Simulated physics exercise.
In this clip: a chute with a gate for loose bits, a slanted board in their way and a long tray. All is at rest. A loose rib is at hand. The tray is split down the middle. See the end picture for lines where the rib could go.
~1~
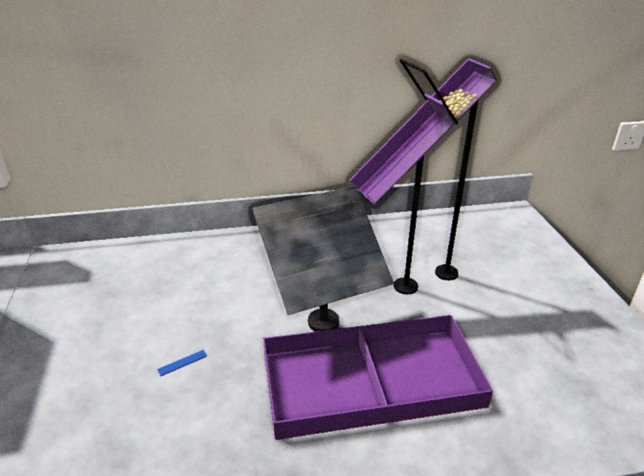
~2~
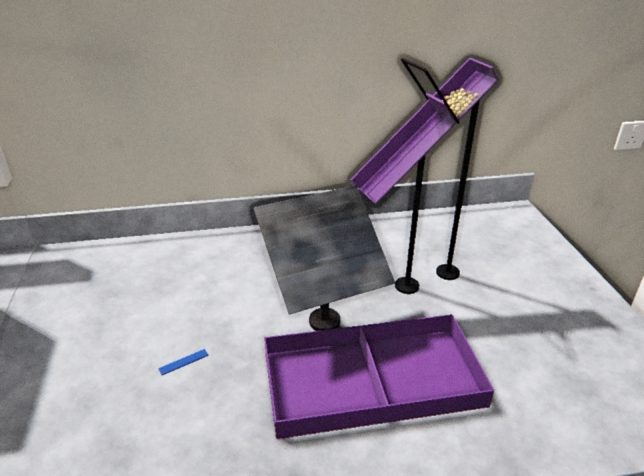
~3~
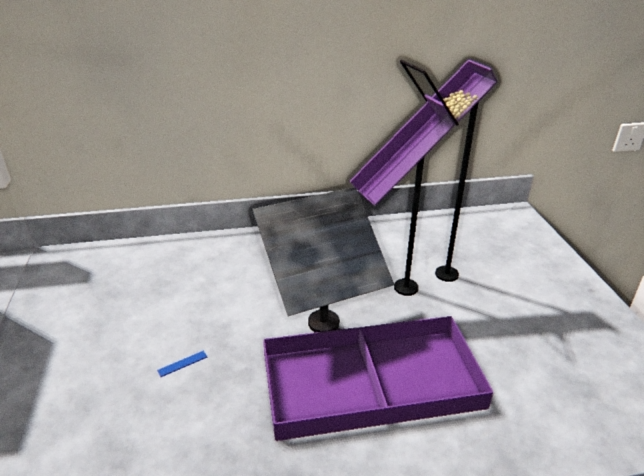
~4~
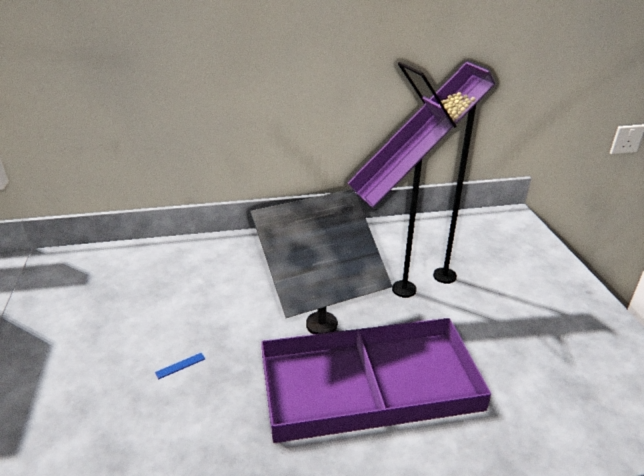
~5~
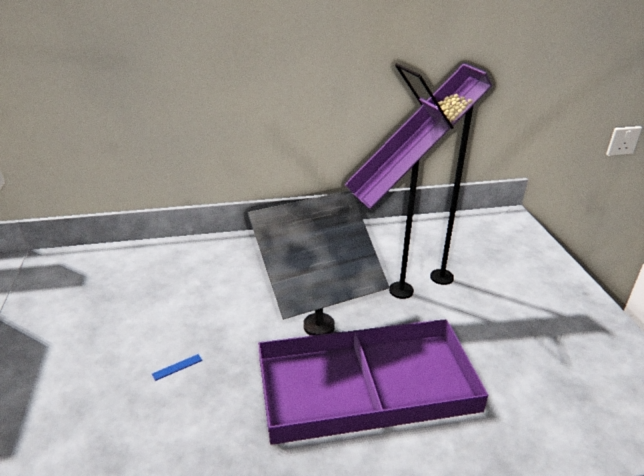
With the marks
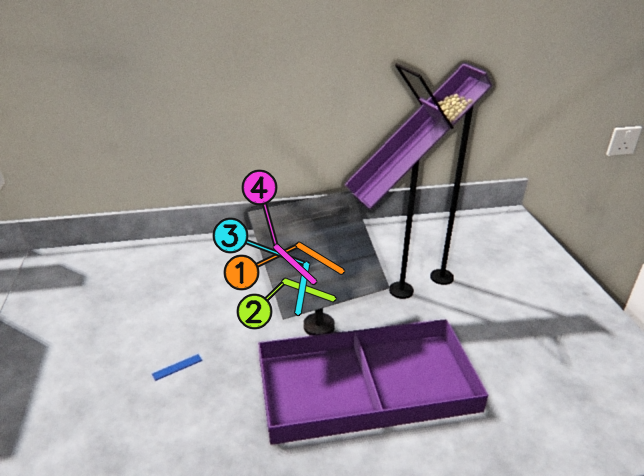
A purple two-part tray sits on a pale grey mottled counter against a beige wall, seen from above and in front. Behind it a dark slanted board stands on a short black foot, a purple chute on two black stands slopes down leftward with pale beans behind its gate, and a blue strip lies left. Nothing moves except the camera, which drifts very slightly.
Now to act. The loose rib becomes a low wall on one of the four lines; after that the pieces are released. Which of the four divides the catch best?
Go for 2.
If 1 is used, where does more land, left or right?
More lands on the right.
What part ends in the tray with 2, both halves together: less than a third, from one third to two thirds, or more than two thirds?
More than two thirds.
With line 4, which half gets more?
More lands on the left.
On the marked copy, line 1 from (298, 245) to (341, 271); line 2 from (285, 281) to (333, 298); line 3 from (306, 264) to (298, 312); line 4 from (276, 247) to (313, 281).
With 1, of what is caught, a small part in the left half, most in the right.
With 2, of what is caught, about half in the left half, about half in the right.
With 3, of what is caught, nearly all in the left half, a small part in the right.
With 4, of what is caught, most in the left half, a small part in the right.
